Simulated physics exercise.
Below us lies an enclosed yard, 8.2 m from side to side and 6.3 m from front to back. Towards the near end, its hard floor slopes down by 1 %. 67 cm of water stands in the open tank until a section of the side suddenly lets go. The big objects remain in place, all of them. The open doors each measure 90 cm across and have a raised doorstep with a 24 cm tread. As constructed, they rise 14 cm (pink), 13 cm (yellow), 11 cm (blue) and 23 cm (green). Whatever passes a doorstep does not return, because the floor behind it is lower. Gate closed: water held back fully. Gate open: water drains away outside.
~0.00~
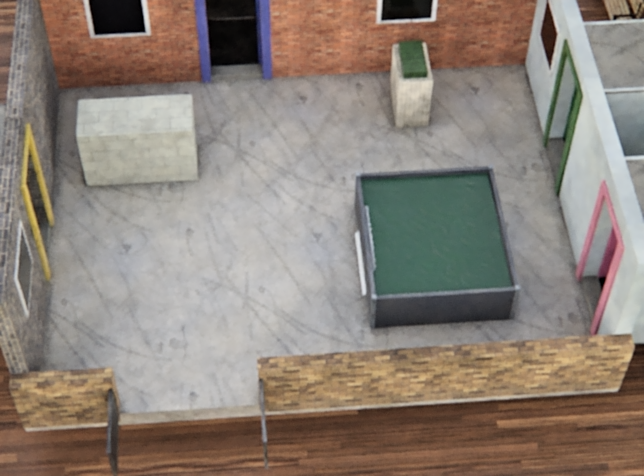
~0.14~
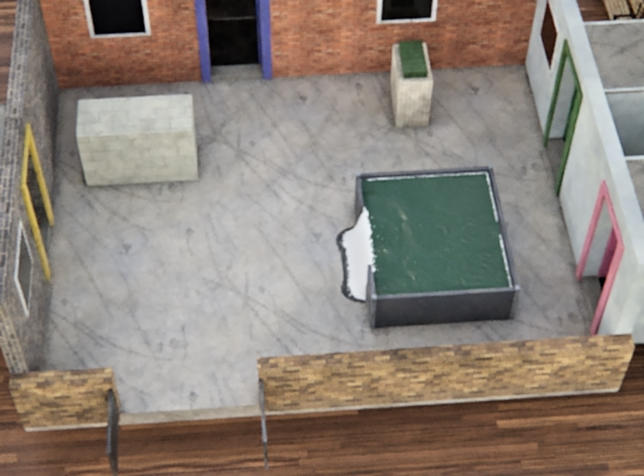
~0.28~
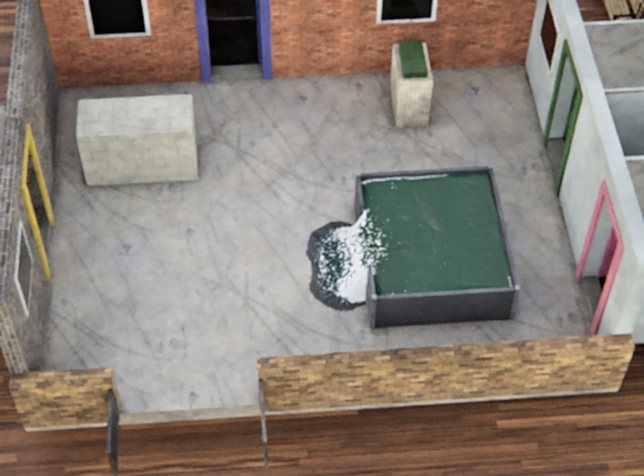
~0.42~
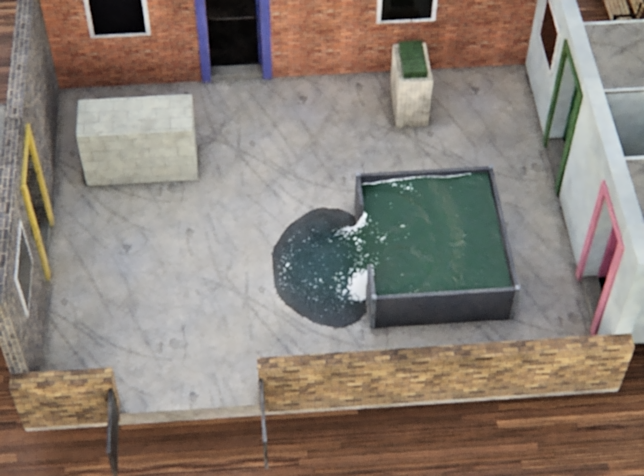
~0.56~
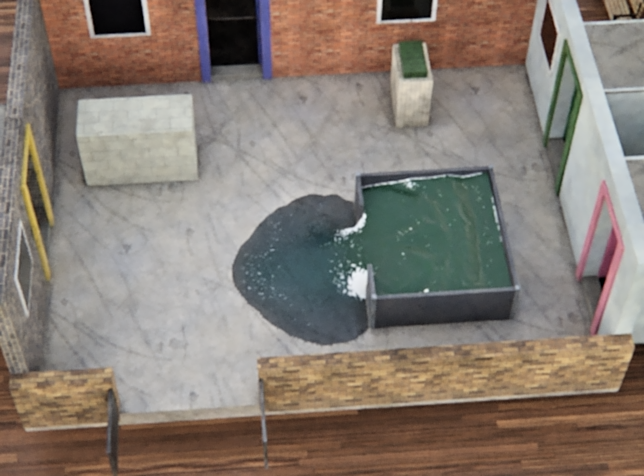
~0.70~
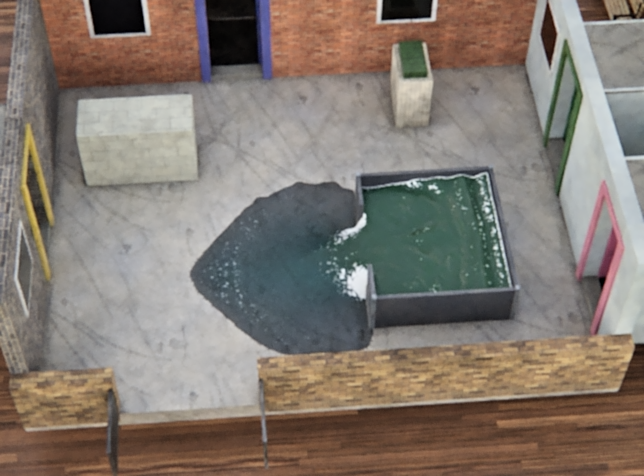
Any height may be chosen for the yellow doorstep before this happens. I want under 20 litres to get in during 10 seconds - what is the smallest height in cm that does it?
You would need about 17 cm.
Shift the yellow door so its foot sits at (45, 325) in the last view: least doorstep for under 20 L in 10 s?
Around 17 cm would do it.
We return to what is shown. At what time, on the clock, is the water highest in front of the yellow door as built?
2.8 s.
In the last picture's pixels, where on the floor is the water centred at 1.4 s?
Centre of mass: About (375, 263) px.
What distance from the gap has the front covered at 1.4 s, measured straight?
Around 5.0 m out.
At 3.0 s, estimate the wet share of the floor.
I'd say near 50 percent.
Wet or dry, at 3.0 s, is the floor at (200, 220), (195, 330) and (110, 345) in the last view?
In order: Soaked, soaked, soaked.
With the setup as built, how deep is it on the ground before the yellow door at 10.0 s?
Lab note: Depth approx. 7.5 cm.
After 1.4 s water covers 35 % of the floor, deepest (36 cm) near (351, 263); it has not reached the yellow door.
After 3.0 s water covers 50 % of the floor, deepest (28 cm) near (40, 404); 23 cm at the yellow door, 33 litres in over its 13 cm doorstep.
After 10.0 s water covers 75 % of the floor, deepest (11 cm) near (40, 404); 8 cm at the yellow door, 67 litres in over its 13 cm doorstep.
At the yellow door as built, the water arrived by 1.5 s and peaked near 24 cm at 2.8 s.
Run again over the same 10 s with other heights there, 41 litres in over 15 cm, 5 litres over 20.5 cm. The limit of 20 litres is kept from about 17 cm up.
